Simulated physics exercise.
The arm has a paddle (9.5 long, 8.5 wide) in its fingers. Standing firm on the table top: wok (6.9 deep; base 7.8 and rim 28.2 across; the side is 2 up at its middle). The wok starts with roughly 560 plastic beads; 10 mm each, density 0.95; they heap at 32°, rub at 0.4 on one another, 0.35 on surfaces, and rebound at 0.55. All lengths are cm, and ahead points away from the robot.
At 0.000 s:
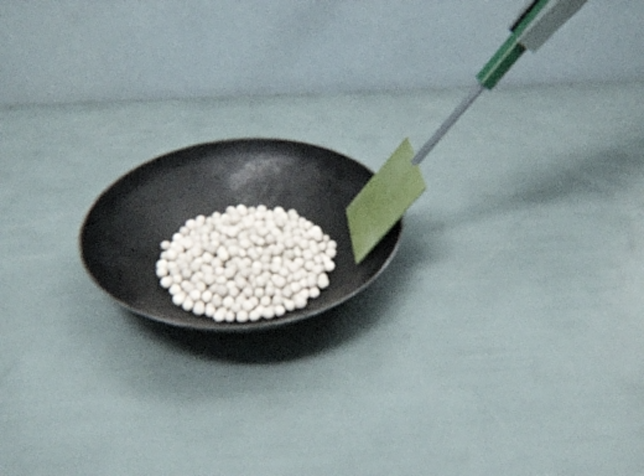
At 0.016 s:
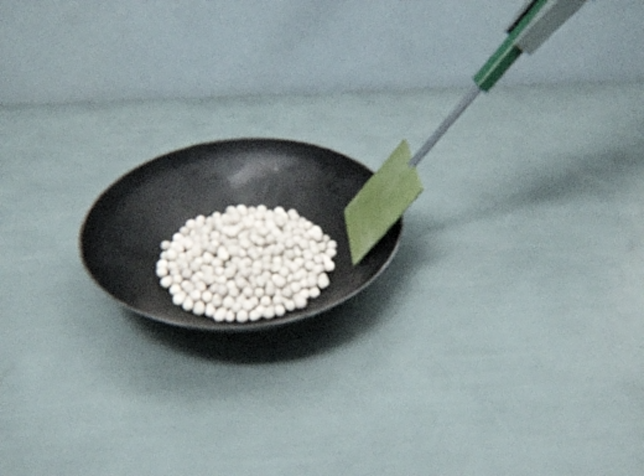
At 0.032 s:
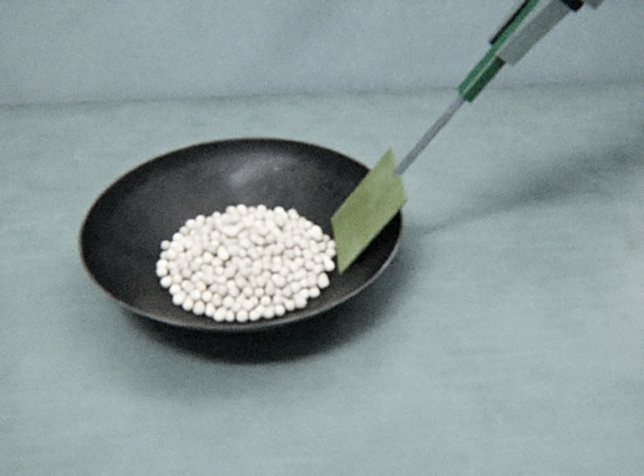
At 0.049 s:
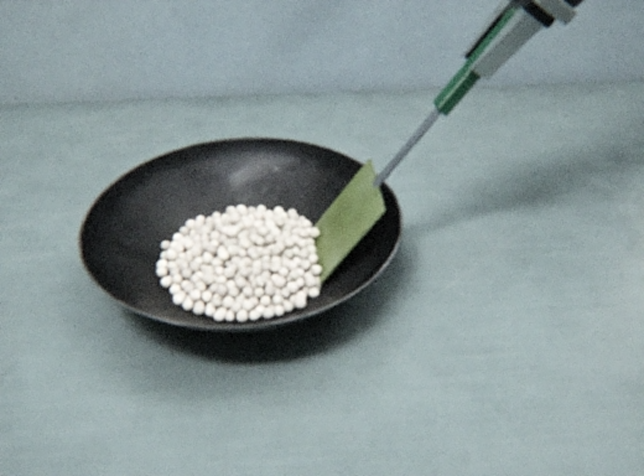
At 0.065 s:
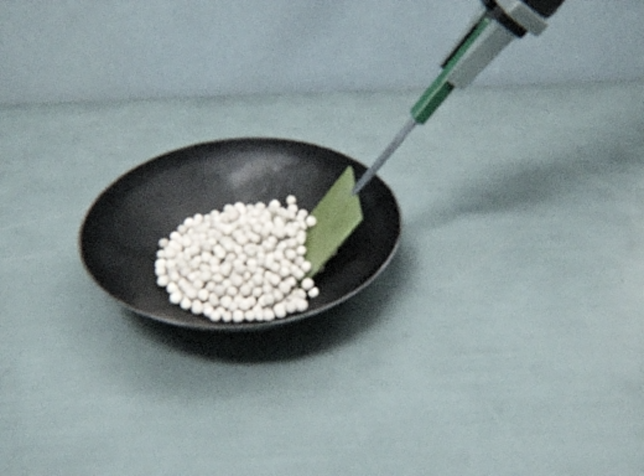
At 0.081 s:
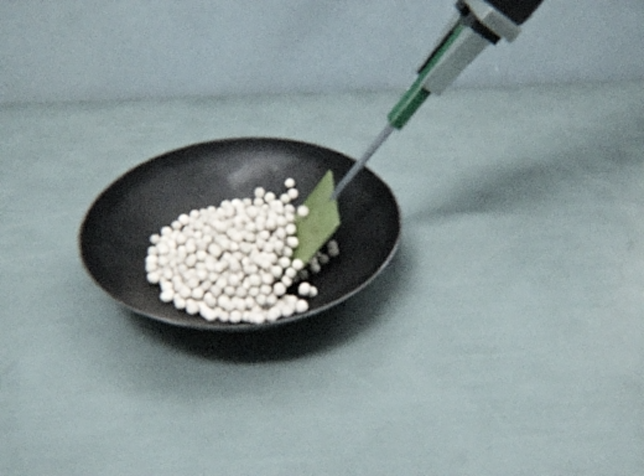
On a pale blue-green table top, a dark, shallow wok holds a low heap of small white beads, with a green paddle held by a robot arm at its right side. The paddle moves left and pushes into the heap, bunching the beads higher while a few scatter around its edges.
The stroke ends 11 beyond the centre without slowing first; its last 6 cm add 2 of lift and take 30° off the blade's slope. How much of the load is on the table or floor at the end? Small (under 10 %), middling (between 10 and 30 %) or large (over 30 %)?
A large share, over 30 %, ends on the table or floor.
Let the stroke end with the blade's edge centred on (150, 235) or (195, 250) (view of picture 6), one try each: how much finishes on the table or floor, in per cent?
Some 35 and 5 per cent.
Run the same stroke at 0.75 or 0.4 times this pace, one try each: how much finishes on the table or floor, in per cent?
Some 40 and 20 per cent.
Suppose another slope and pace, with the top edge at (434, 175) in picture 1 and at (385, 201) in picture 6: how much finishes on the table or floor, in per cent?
Some 35 per cent.
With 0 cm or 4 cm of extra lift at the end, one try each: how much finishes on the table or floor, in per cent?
Some 45 and 45 per cent.
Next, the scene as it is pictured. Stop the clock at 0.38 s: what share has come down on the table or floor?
About 10 per cent.
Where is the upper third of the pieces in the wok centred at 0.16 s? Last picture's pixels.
Around (162, 226).
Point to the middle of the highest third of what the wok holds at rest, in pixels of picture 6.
At about (167, 262).
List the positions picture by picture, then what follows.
The first picture shows paddle top edge at (416, 161), sloping 55°; upper third of the load around (245, 254), from x 160 to 330, top at y 210; 561 in the wok.
The second picture shows paddle top edge at (413, 163), sloping 55°; upper third of the load around (245, 254), from x 160 to 330, top at y 210.
The third picture shows paddle top edge at (399, 172), sloping 55°; upper third of the load around (245, 254), from x 160 to 330, top at y 210.
The fourth picture shows paddle top edge at (377, 183), sloping 55°; upper third of the load around (245, 253), from x 160 to 330, top at y 210.
The fifth picture shows paddle top edge at (356, 191), sloping 55°; upper third of the load around (250, 250), from x 160 to 330, top at y 200.
The sixth picture shows paddle top edge at (334, 196), sloping 55°; upper third of the load around (247, 246), from x 150 to 335, top at y 185; 561 in the wok.
By 0.12 s, sloping 55°, highest piece 10 above the table; 561 in the wok.
By 0.16 s, sloping 48°, highest piece 11 above the table; 561 in the wok.
By 0.38 s, sloping 25°, highest piece 17 above the table; 296 in the wok, 67 on the table or floor, 198 on the blade or in flight.
By 1.43 s, sloping 25°, highest piece 5 above the table; 296 in the wok, 265 on the table or floor.
Final count, 296 in the wok, 265 on the table or floor. That is 47 % on the table or floor.
